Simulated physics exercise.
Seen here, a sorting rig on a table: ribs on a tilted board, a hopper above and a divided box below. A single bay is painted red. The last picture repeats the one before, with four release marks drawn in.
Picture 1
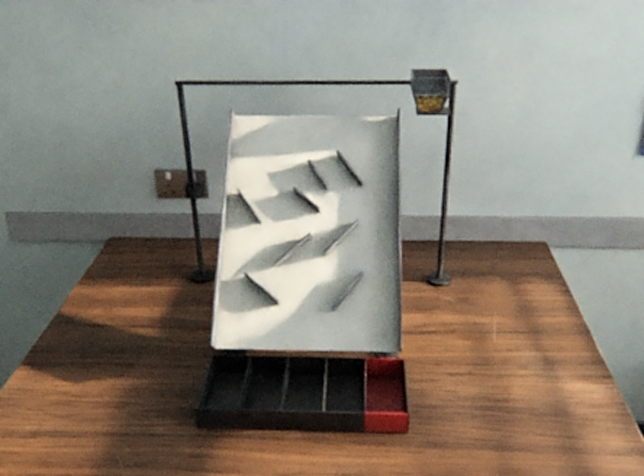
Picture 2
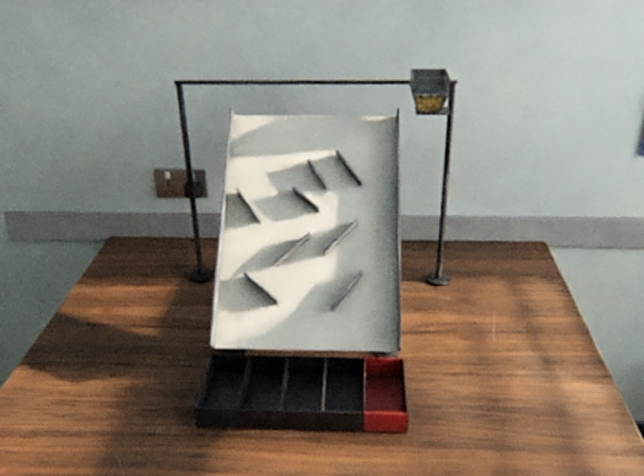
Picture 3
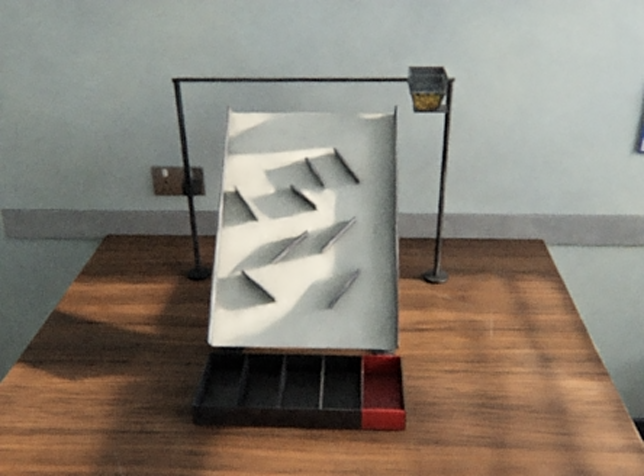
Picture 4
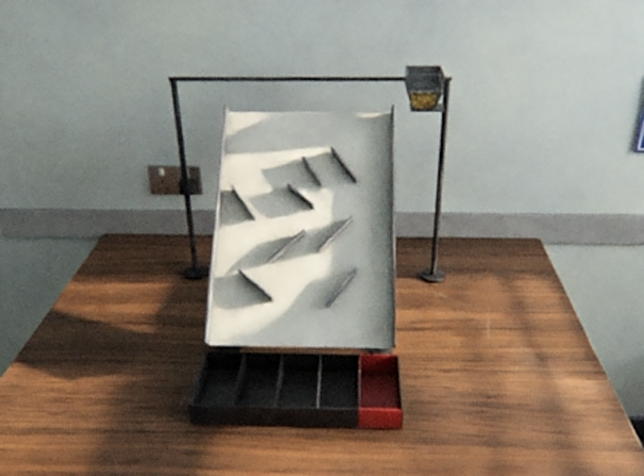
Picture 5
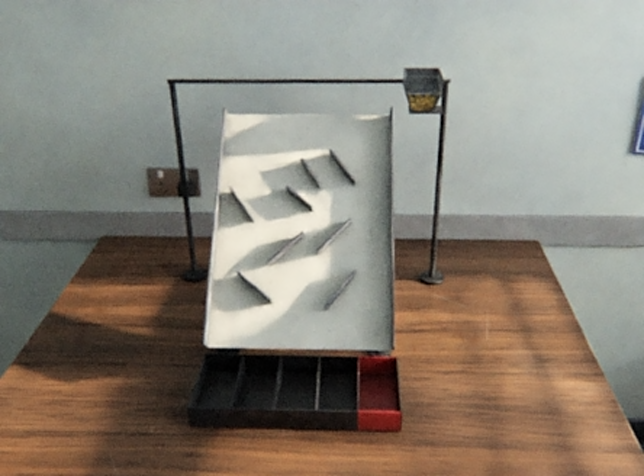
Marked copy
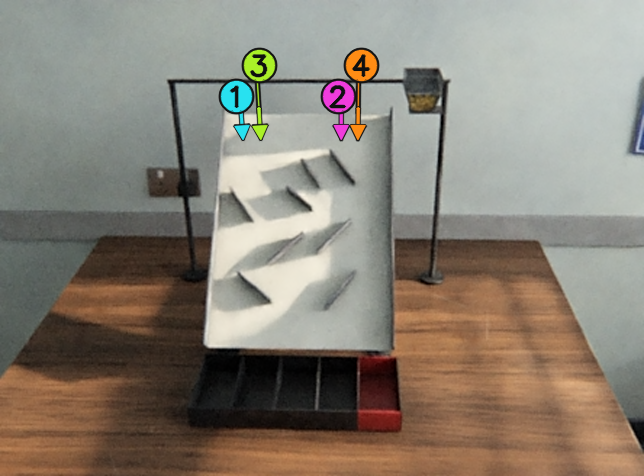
The clip shows a tilted pale board with slanted ribs on a wooden table, a small hopper mounted on a frame above and a divided dark box with one red bay below; nothing moves except a slight shift in the view.
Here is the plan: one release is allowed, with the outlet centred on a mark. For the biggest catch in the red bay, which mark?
The answer is mark 4.
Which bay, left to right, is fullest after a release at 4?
It is the fifth one.
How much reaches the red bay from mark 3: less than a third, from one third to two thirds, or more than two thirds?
Mark 3 gives less than a third.
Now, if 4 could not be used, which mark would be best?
The answer is 2.
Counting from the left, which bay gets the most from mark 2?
The fifth.
On the marked copy, mark 1 meets the board at (242, 134); mark 2 meets the board at (341, 134); mark 3 meets the board at (260, 134); mark 4 meets the board at (357, 134).
If 1 is chosen, none in the red bay, nearly all in other bays, a stray few held on the board.
If 2 is chosen, most in the red bay, about a quarter in other bays.
If 3 is chosen, none in the red bay, nearly all in other bays.
If 4 is chosen, nearly all in the red bay, a stray few outside the box.
